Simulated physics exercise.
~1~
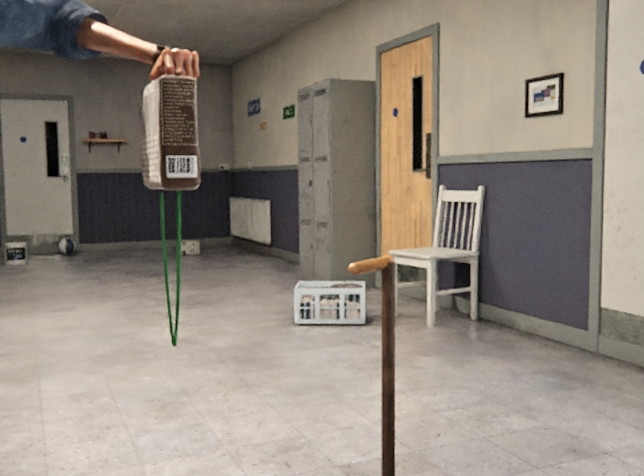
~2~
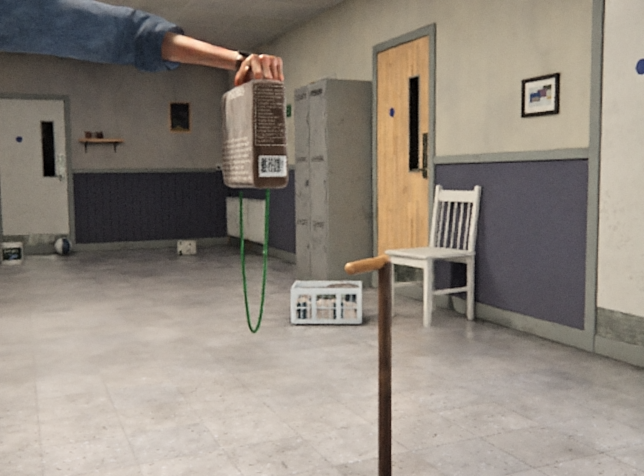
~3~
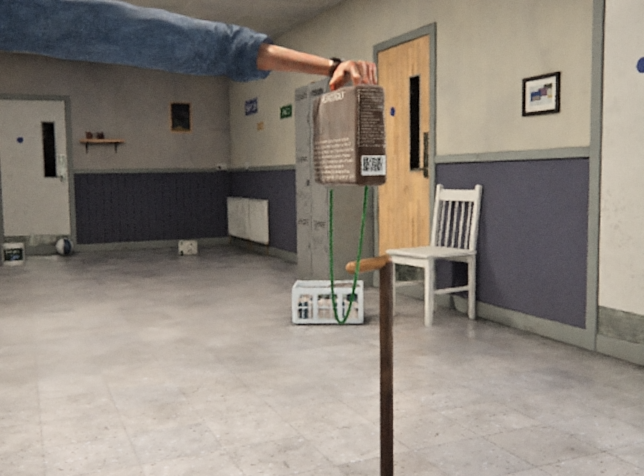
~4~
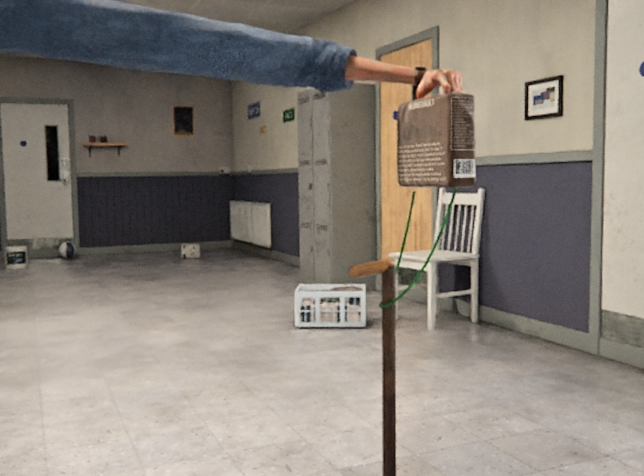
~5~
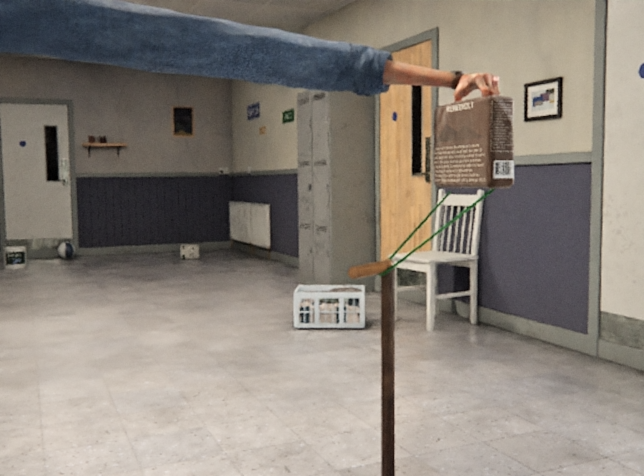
An arm in a blue sleeve carried a brown bag with a hanging green loop to the right across a room, past a wooden post, until the loop caught on the post's hook and pulled tight, and the hand stopped.
